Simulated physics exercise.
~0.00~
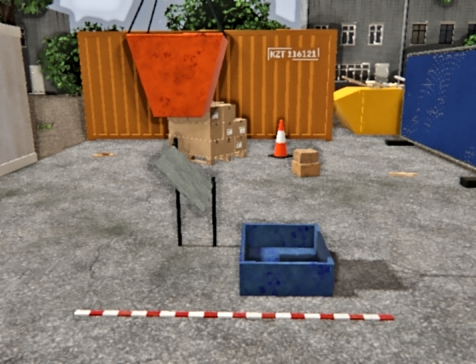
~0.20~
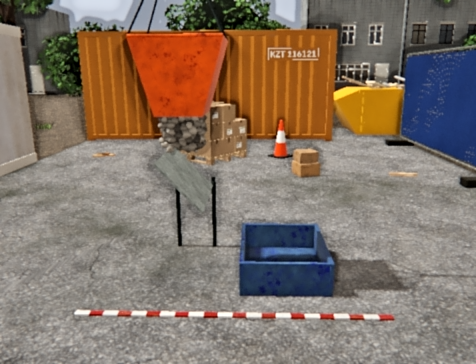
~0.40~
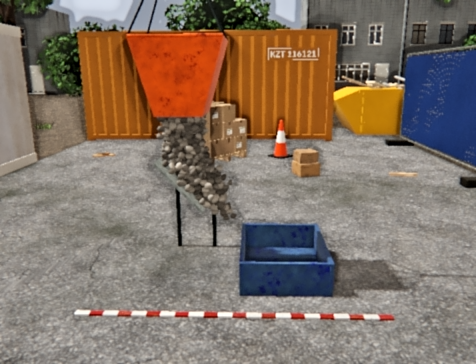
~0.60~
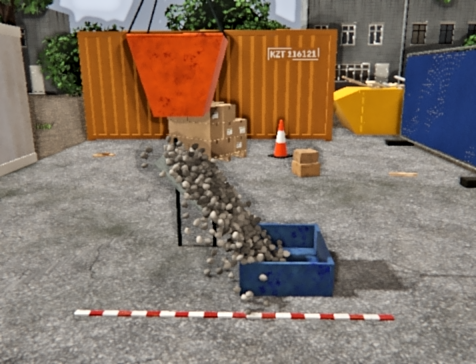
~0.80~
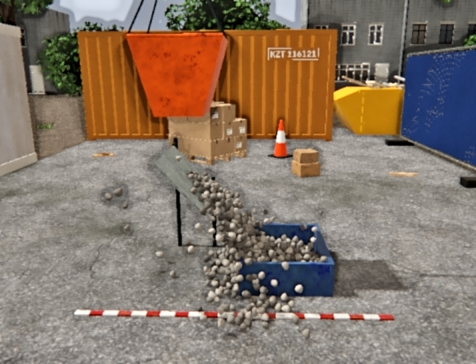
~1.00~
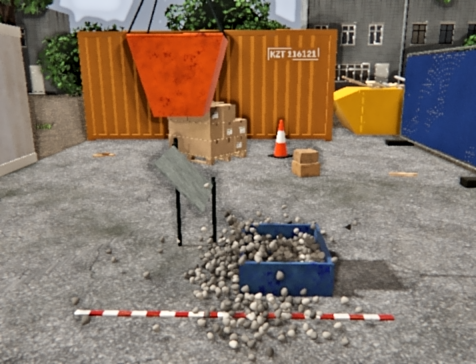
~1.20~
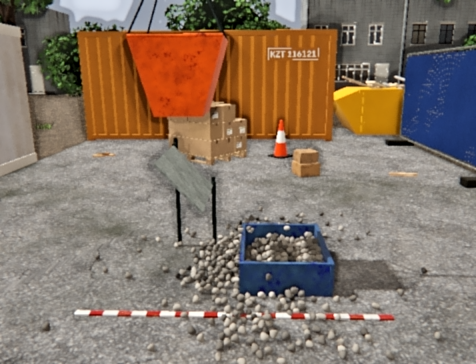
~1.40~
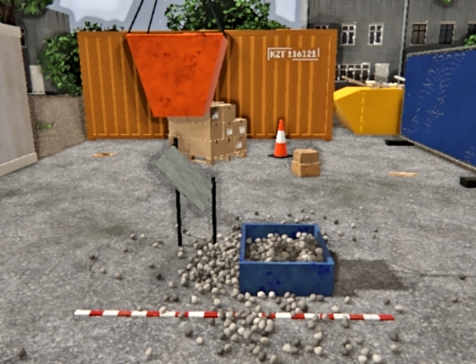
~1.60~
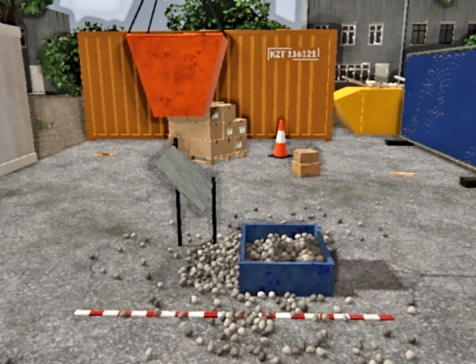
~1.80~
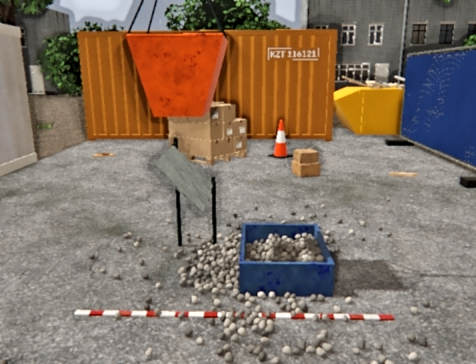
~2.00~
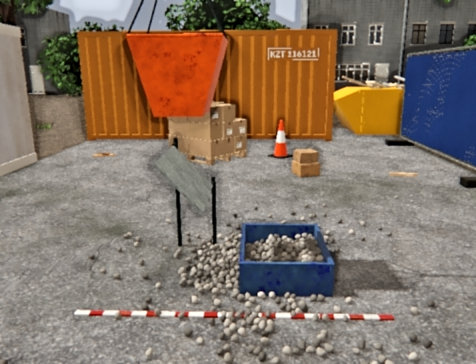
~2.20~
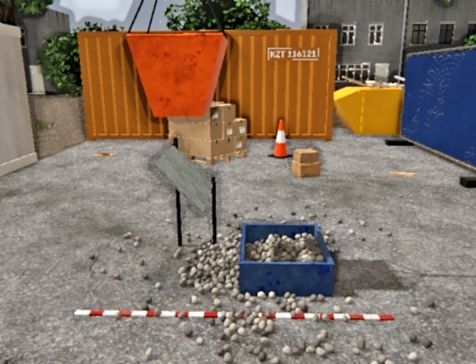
Grey rounded stones wait out of sight in an orange-red hopper hanging still at the upper left of a paved yard, seen from the front and slightly above. Below it a sloping grey plate stands on dark legs, with an open blue bin to its right and a red-and-white striped staff in front; an orange container, boxes and a traffic cone stand behind. The stones drop from the hopper onto the plate, slide down to the right and pour into and around the bin. Some bounce and roll past the staff. They settle with over half in the bin, the rest scattered around it, mostly to the left.
